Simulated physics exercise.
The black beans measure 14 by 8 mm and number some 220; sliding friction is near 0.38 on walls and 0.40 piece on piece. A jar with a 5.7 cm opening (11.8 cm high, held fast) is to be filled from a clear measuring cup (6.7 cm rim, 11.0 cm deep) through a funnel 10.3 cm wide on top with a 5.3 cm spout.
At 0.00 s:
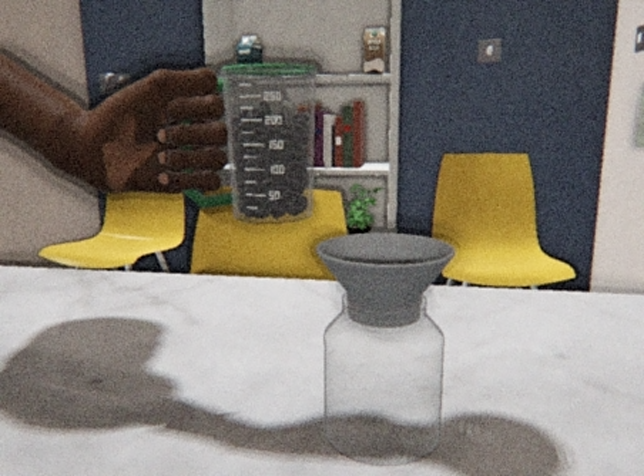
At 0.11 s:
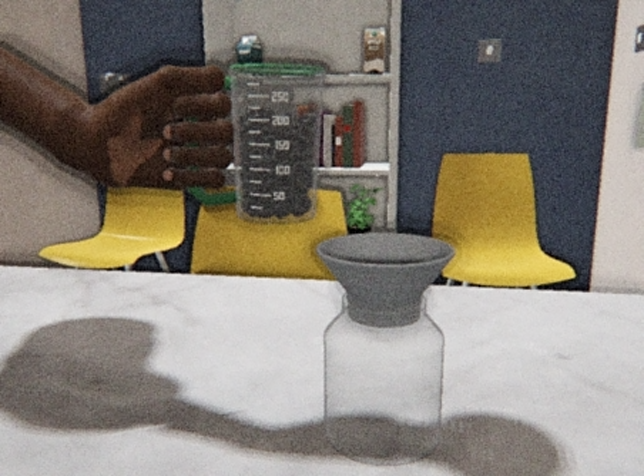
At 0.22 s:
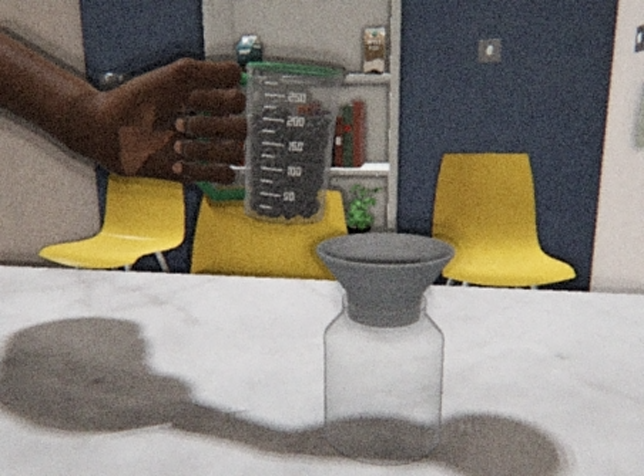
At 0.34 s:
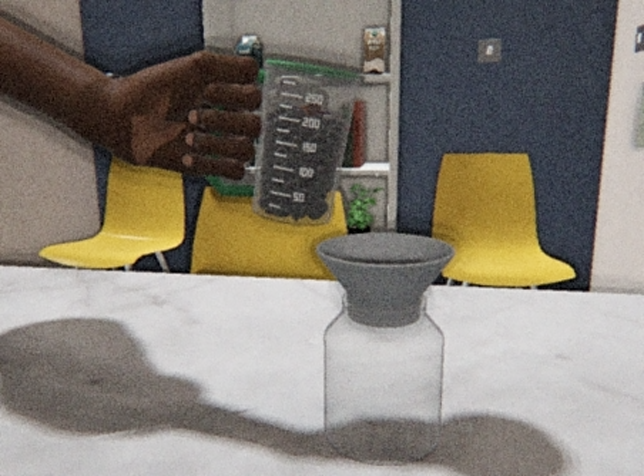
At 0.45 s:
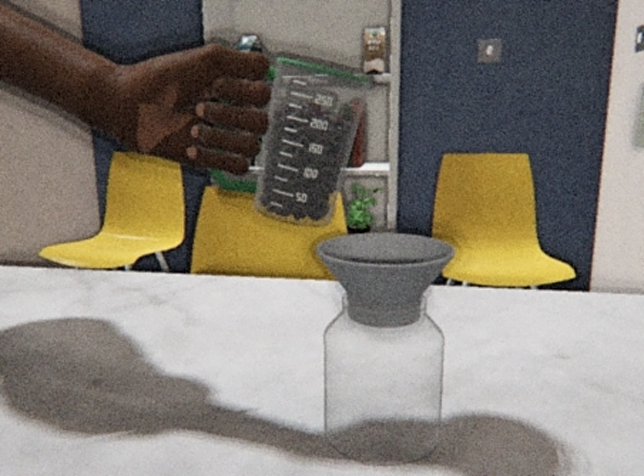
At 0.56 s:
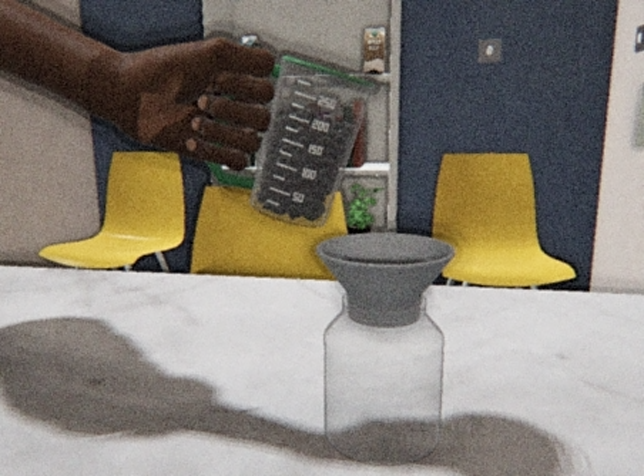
At a white marble table, a hand moving a clear measuring cup of black beans slightly right, then tilting it toward a funnel-topped jar.
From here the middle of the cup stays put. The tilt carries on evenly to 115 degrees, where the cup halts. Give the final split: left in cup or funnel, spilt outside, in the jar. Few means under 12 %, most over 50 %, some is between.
Still above: Very few, spilt: Very few, jar: The larger part.
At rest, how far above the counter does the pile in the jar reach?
Some 4.5 cm.
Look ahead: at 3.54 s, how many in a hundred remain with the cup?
Some 30 per cent of the load.
Then, at 1.83 s, tilt 62 degrees; the cup holds 100 %, the jar 0 %.
After 2.68 s, tilt 92 degrees; the cup holds 100 %, the jar 0 %.
Then, at 3.54 s, tilt 115 degrees; the cup holds 30 %, the jar 60 %.
By 4.4 s all is still; still above 0 %, spilt 0 %, jar 100 %.
